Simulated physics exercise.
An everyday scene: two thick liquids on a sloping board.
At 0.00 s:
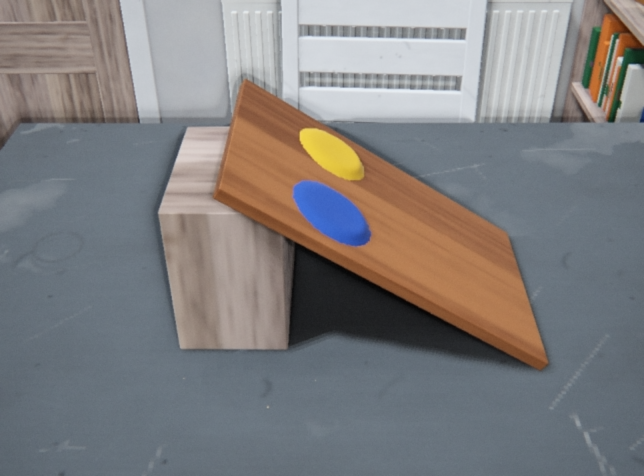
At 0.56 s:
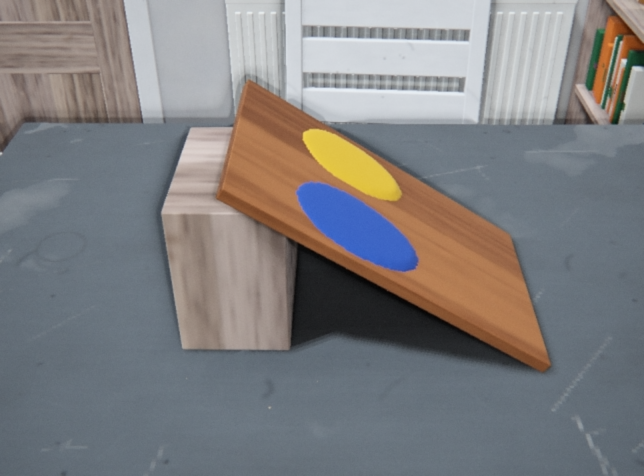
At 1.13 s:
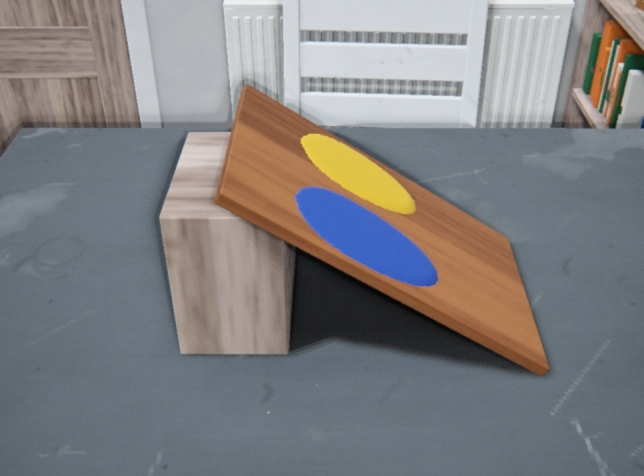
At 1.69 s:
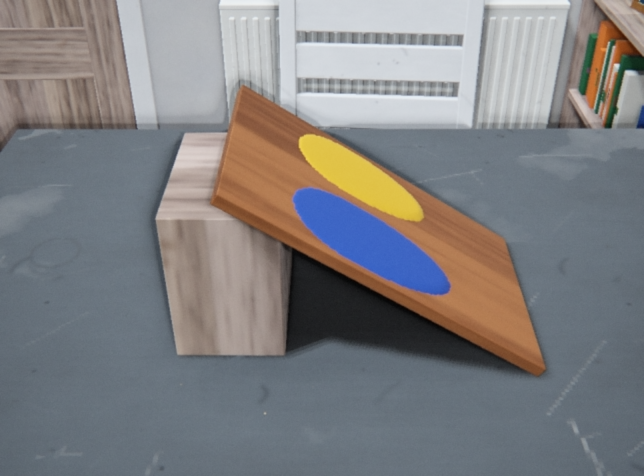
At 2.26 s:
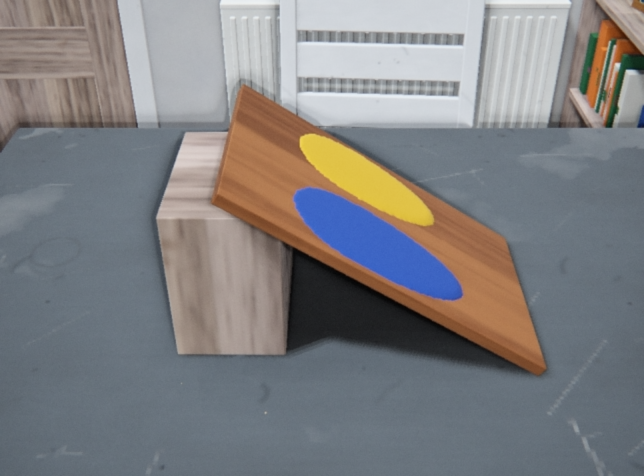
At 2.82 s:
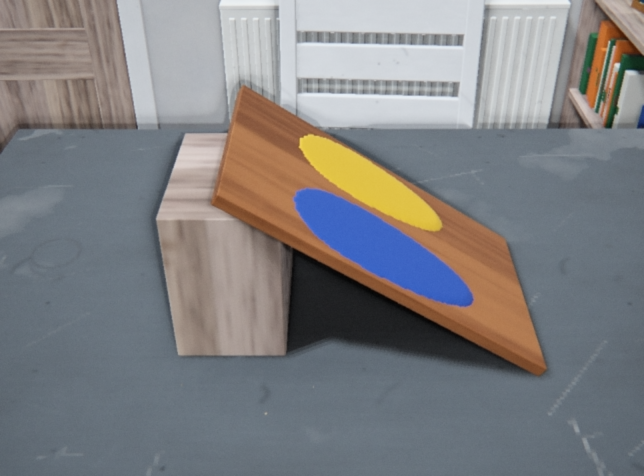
On a tilted wooden board propped against a block, a blue patch and a yellow patch of thick liquid spread down the slope, stretching into long ovals, quickly at first and then more slowly.
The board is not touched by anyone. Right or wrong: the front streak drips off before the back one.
Right.
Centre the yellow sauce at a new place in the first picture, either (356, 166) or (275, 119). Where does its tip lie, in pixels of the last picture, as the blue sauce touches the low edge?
About (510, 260), then about (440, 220).
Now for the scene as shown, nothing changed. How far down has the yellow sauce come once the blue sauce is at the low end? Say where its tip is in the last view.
About (486, 248).
By 5.0 s, the blue sauce is close to the edge; the yellow sauce is three quarters of the way down.
By 8.4 s, the blue sauce is at the low edge; the yellow sauce is close to the edge.
